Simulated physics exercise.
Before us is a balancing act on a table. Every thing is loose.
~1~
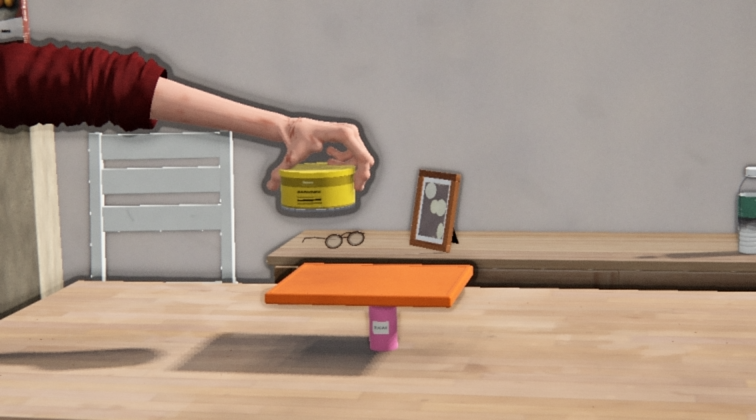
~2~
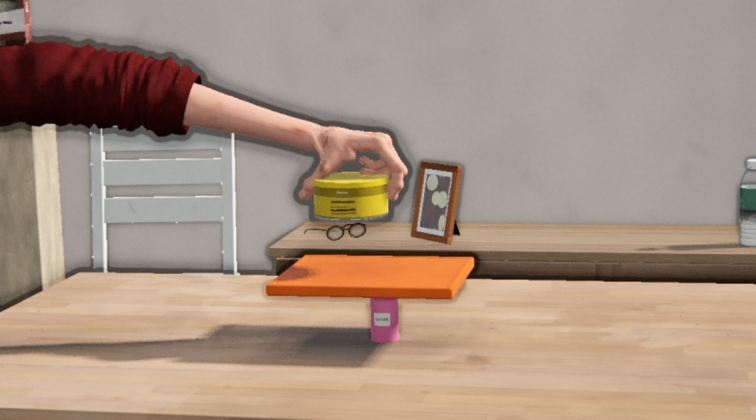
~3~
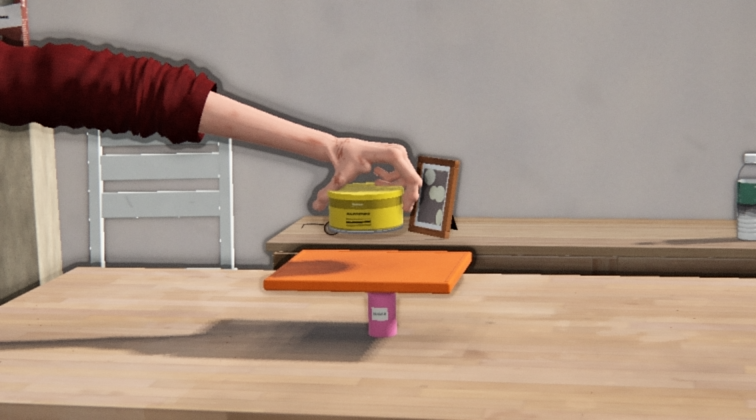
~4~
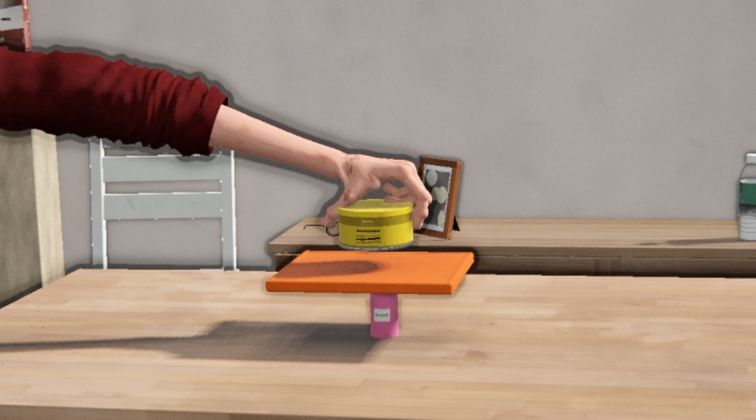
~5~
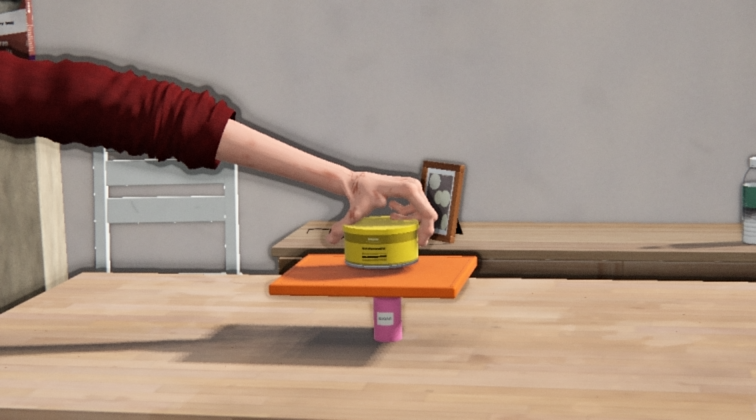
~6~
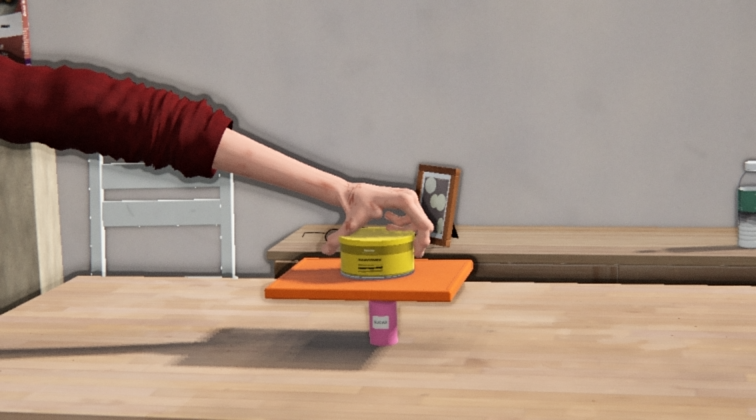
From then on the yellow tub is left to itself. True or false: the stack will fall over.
False.
Then, 0.20 s on from there, no change.
Then, 0.60 s on from there, yellow tub resting near (377, 254).
In the end, all 3 unmoved. At the end, from the last picture's camera, yellow tub near (377, 254). The stack holds.
